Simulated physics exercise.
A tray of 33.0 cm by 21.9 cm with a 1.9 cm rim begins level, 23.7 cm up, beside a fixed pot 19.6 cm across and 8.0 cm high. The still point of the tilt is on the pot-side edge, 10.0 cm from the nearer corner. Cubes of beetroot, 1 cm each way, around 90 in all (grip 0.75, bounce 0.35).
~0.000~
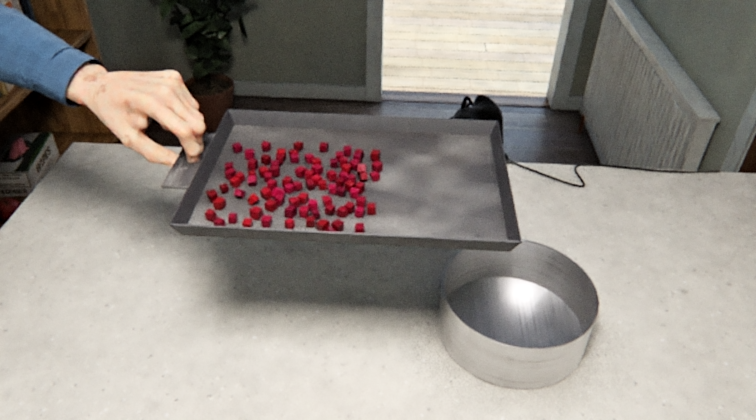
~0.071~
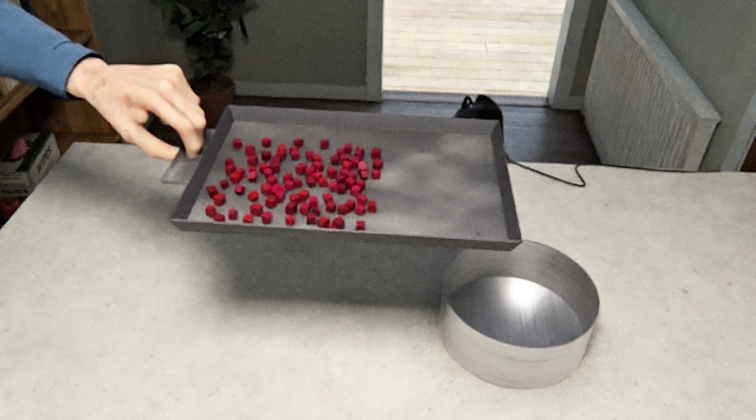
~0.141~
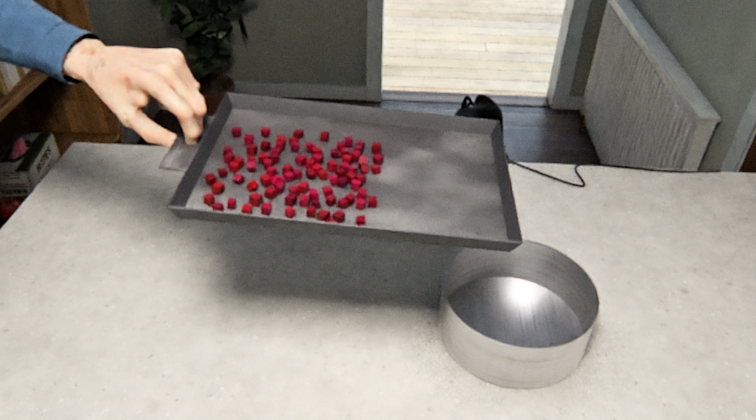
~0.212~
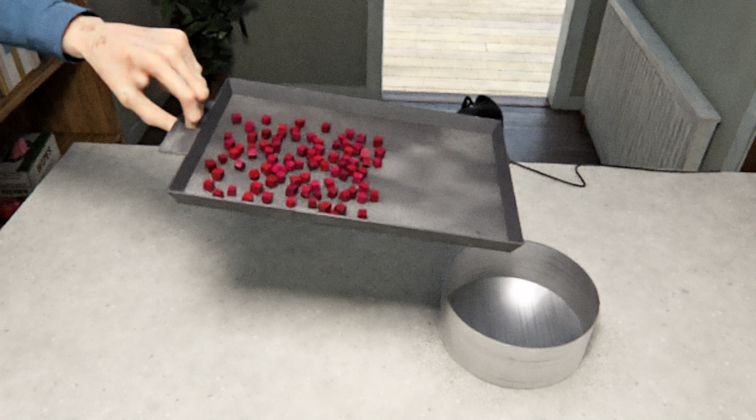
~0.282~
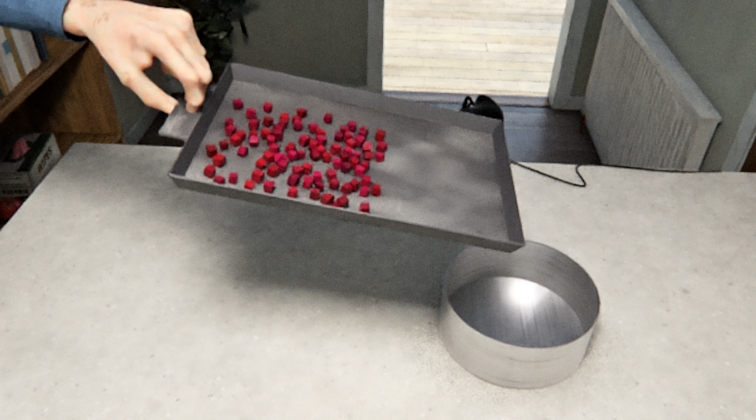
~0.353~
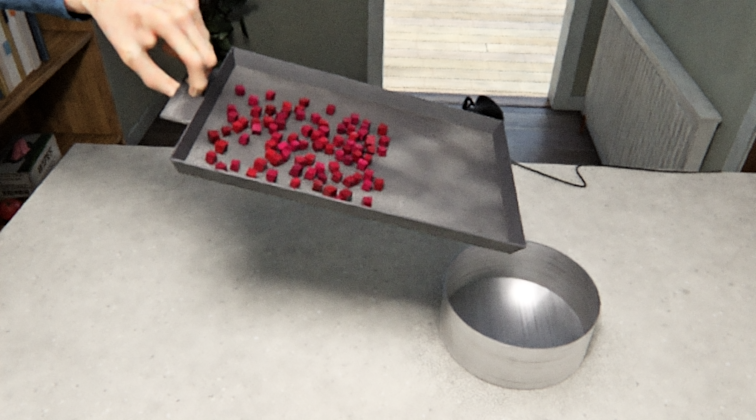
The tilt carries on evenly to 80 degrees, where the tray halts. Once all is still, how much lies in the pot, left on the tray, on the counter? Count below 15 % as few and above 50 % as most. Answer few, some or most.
Pot: Some, tray: Some, counter: Some.
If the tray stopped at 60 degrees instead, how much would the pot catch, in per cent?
It would be near 35 per cent.
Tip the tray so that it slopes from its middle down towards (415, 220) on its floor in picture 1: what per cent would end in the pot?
About 5 per cent.
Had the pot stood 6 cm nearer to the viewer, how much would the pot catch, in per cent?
It would be near 55 per cent.
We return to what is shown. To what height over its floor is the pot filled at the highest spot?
About 1.0 cm.
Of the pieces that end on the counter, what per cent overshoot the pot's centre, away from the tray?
Some 80 per cent.
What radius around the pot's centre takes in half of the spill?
Some 22 cm.
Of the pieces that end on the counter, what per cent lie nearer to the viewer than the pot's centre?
About 70 per cent.
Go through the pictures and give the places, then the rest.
The first frame shows tray tilt 0 degrees, front corners at (179, 220) and (513, 236); middle of the pieces at (297, 186); pot at (519, 288).
The second frame shows tray tilt 1 degrees, front corners at (179, 215) and (514, 236); middle of the pieces at (298, 183).
The third frame shows tray tilt 4 degrees, front corners at (178, 202) and (514, 237), lowest corner right front; middle of the pieces at (297, 174).
The fourth frame shows tray tilt 7 degrees, front corners at (177, 187) and (515, 238), lowest corner right front; middle of the pieces at (299, 164).
The fifth frame shows tray tilt 11 degrees, front corners at (178, 171) and (517, 239), lowest corner right front; middle of the pieces at (301, 154).
The sixth frame shows tray tilt 14 degrees, front corners at (181, 156) and (518, 240), lowest corner right front; middle of the pieces at (303, 145); pot at (521, 288). The tray's pace is about 50 degrees a second.
Then, at 0.98 s, tilt 45 degrees; the tray holds 100 %, the pot 0 %.
After 1.40 s, tilt 66 degrees; the tray holds 45 %, the pot 20 %.
After 1.89 s, tilt 80 degrees; the tray holds 30 %, the pot 30 %.
In the end, at 3.3 s, pot 35 %, tray 25 %, counter 40 %.
